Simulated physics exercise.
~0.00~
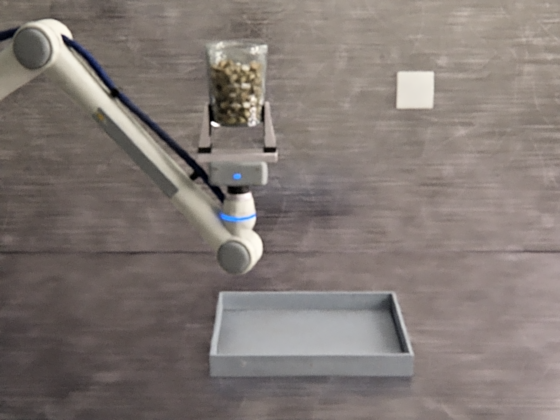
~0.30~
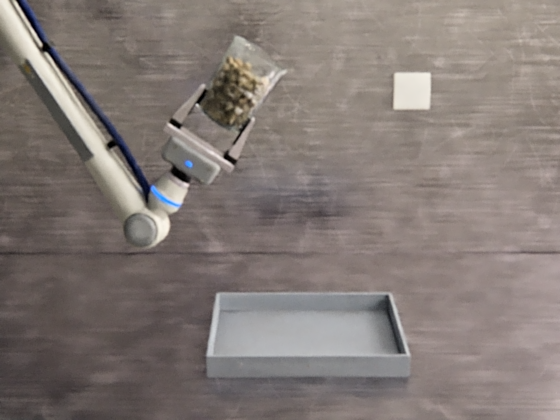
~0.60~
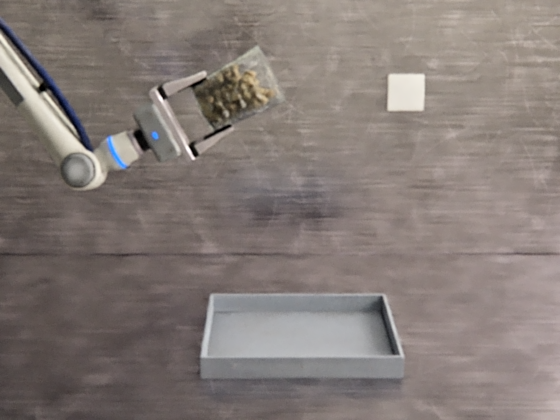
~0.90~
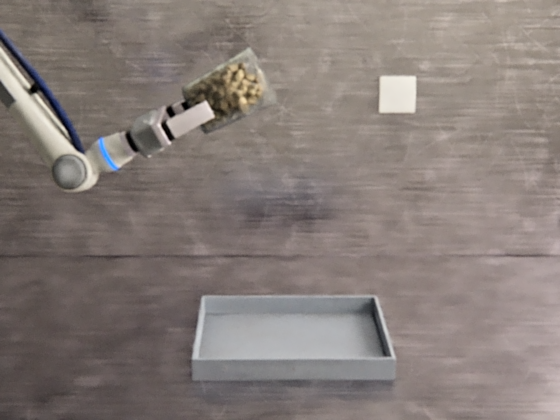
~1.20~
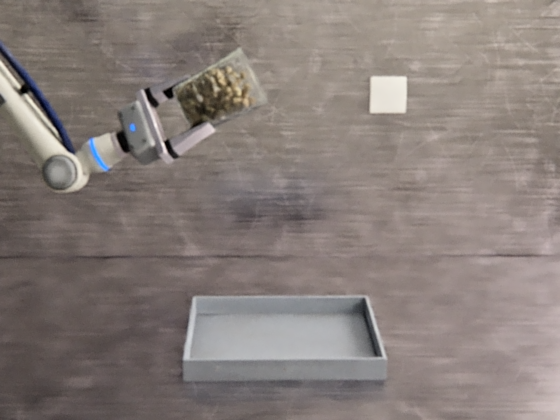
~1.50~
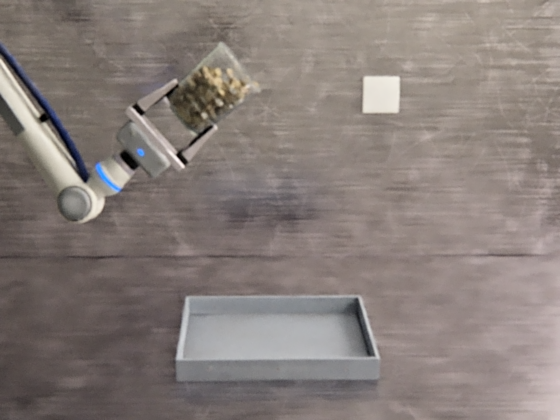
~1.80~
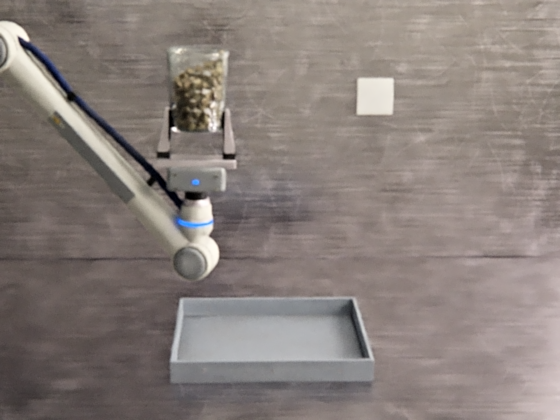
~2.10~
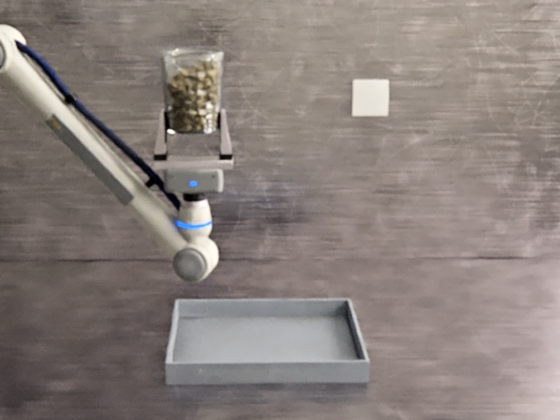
A robot arm holding a clear container of small pebbles upright above a gray tray tipped it over to the right, rolled its gripper around while the container lay slanted, then swung it back upright, with the pebbles still inside and the tray empty.
